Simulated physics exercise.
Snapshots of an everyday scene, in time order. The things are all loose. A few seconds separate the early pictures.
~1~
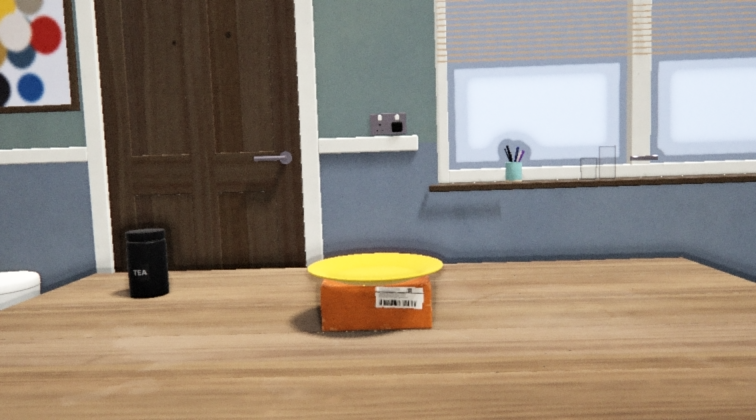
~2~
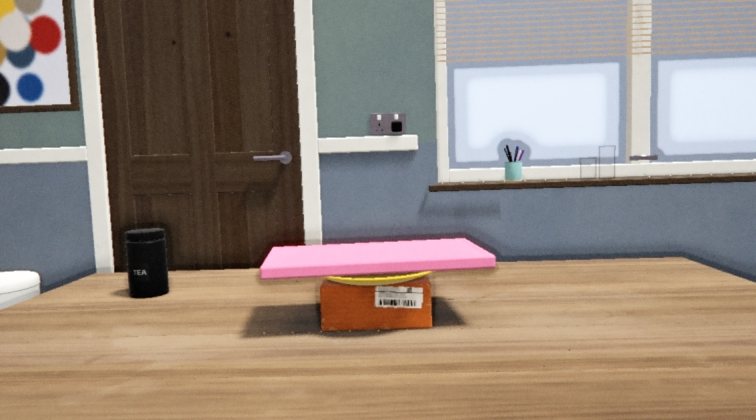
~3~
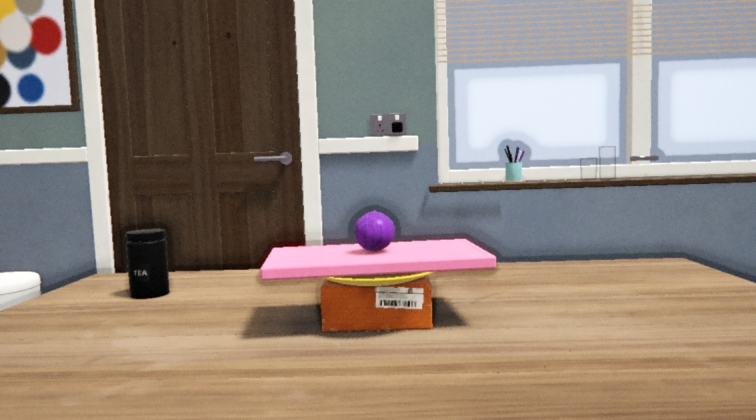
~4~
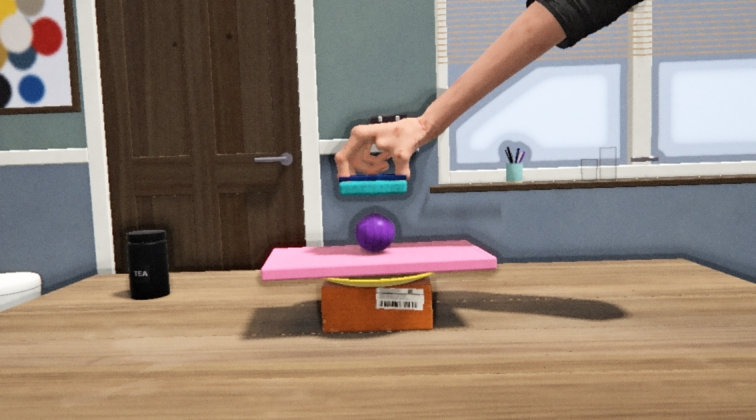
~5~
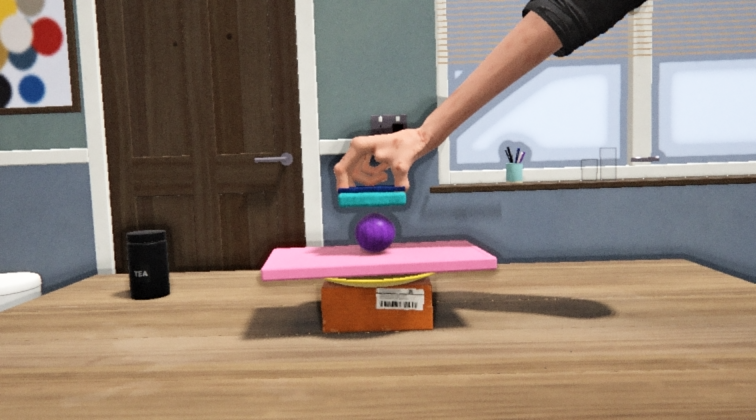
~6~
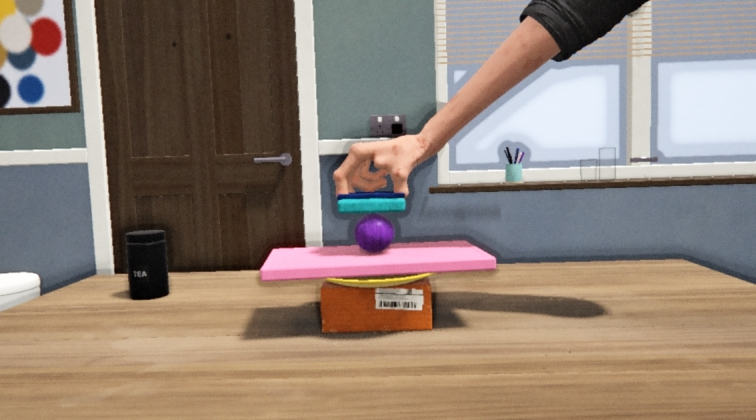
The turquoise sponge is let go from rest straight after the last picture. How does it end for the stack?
The pile does not stand firm.
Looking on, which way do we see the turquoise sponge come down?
It heads leftwards.
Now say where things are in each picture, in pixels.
In the first frame, the last thing is not in view yet; yellow plate (375, 271).
In the second frame, the last thing is not in view yet.
In the third frame, the last thing is not in view yet; pink tray (375, 258).
In the fourth frame, on its way; turquoise sponge (374, 185); orange box (378, 299).
In the fifth frame, on its way; turquoise sponge (372, 196); black jar (148, 264).
In the sixth frame, in place under the hand; turquoise sponge (372, 202).
Then, 0.40 s later than the last frame, turquoise sponge tilted by 14° near (369, 204).
Then, 1.10 s later than the last frame, turquoise sponge tilted by 32° near (355, 208).
Then, 1.20 s later than the last frame, turquoise sponge tilted by 55° near (341, 220).
Then, 1.30 s later than the last frame, turquoise sponge now fallen.
When it is over, fallen, turquoise sponge; the other 5 as before. End places, in pixels of the last picture, turquoise sponge near (341, 224). The pile gives way.
